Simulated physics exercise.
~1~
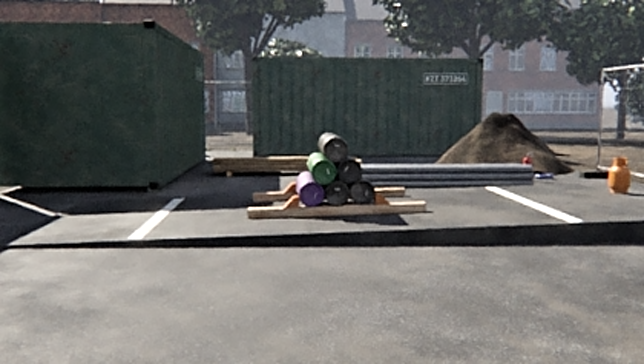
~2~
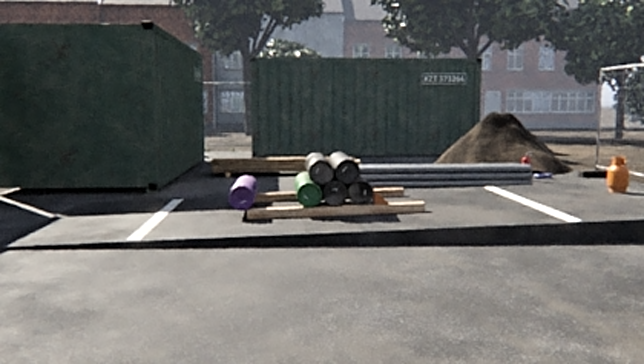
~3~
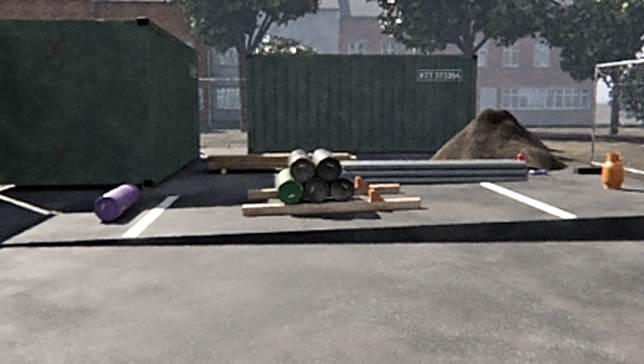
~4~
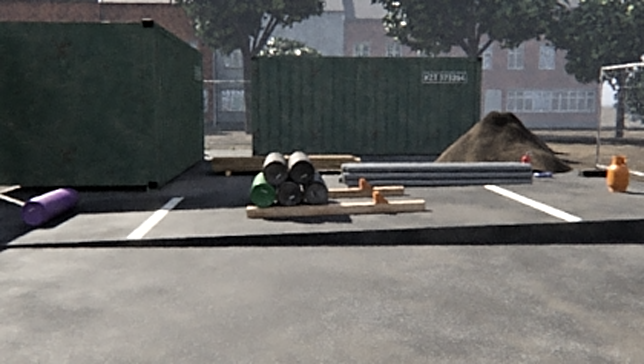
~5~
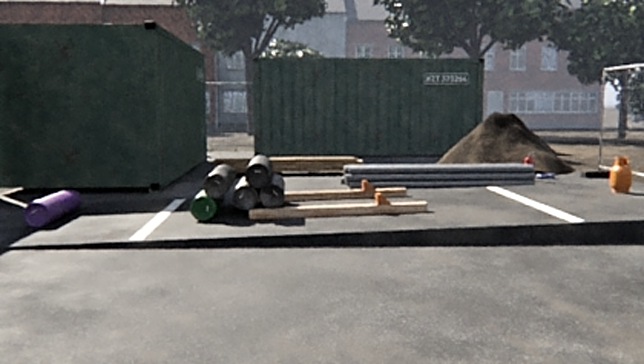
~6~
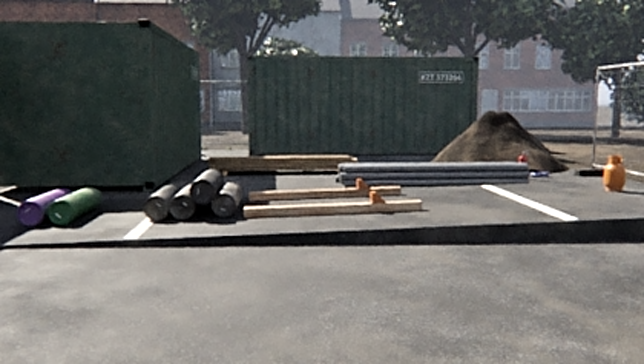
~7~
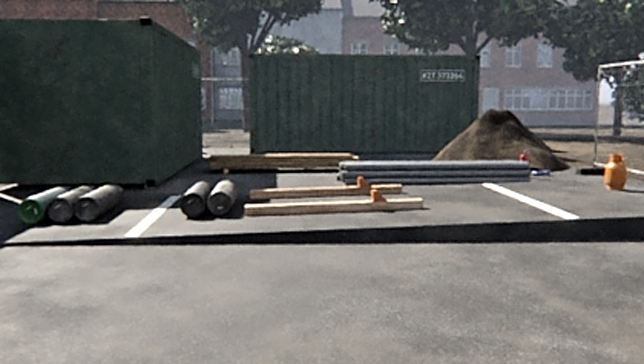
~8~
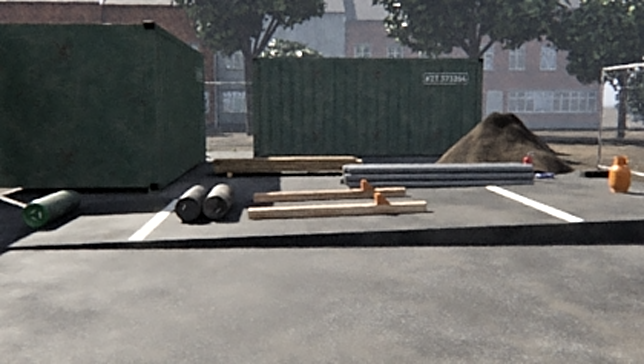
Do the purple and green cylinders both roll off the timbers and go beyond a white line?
Yes, both of them leave the timbers and roll left past the white line on that side, the purple one first and the green one later.
